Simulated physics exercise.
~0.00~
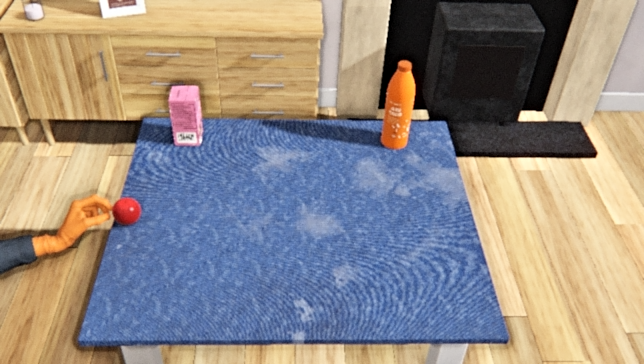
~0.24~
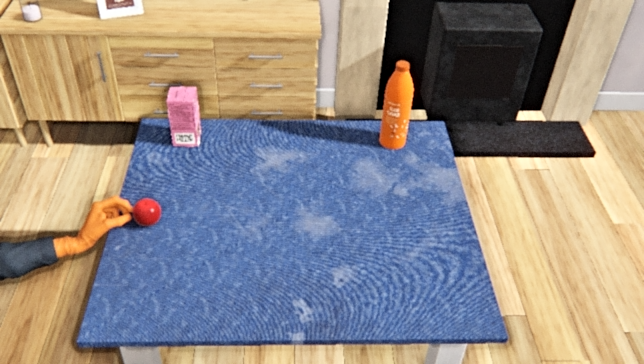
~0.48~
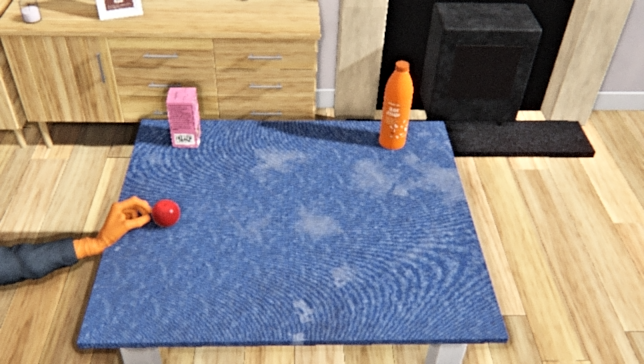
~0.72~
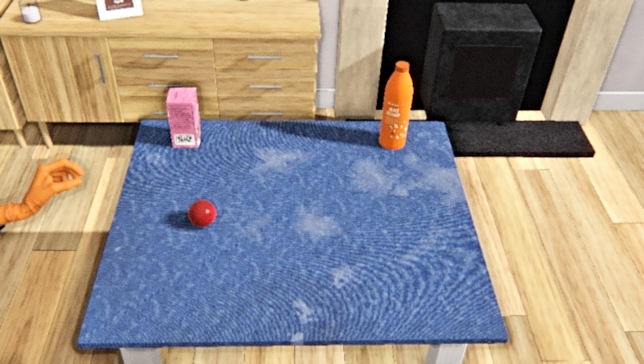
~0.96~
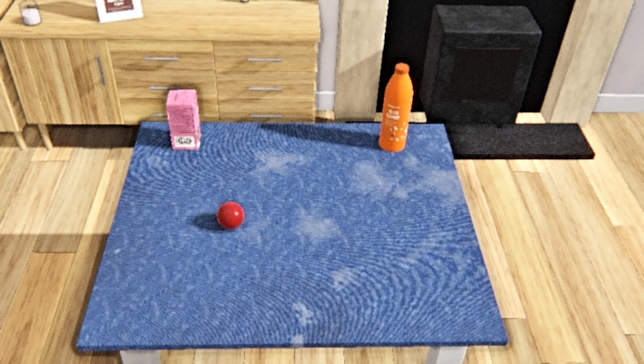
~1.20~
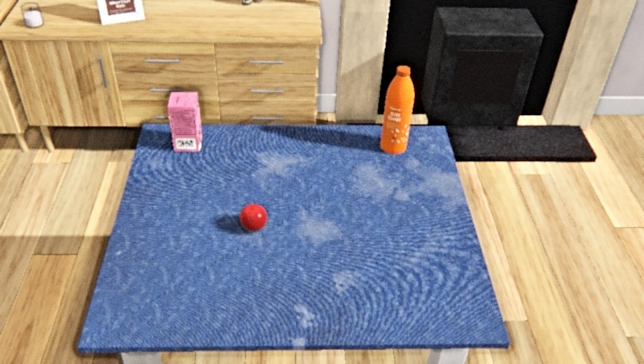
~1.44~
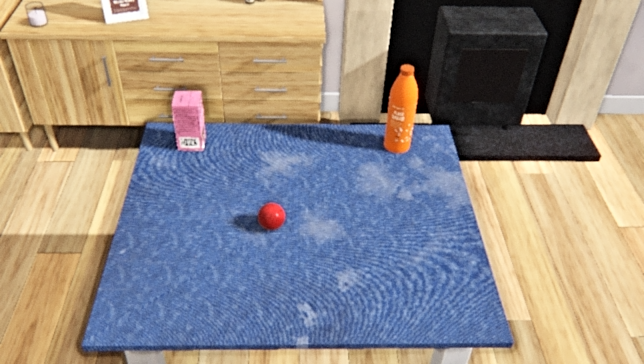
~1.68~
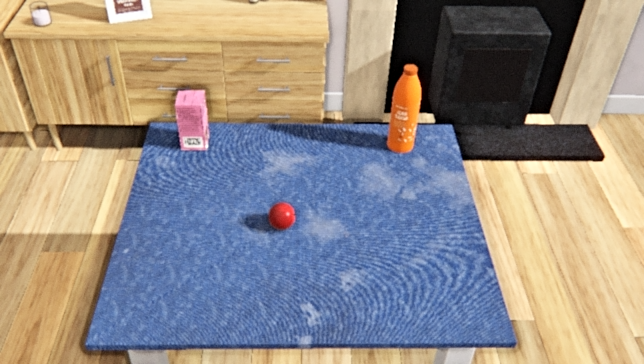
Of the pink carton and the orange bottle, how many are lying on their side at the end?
None of them are. The pink carton and the orange bottle both still stand upright at the back of the table.
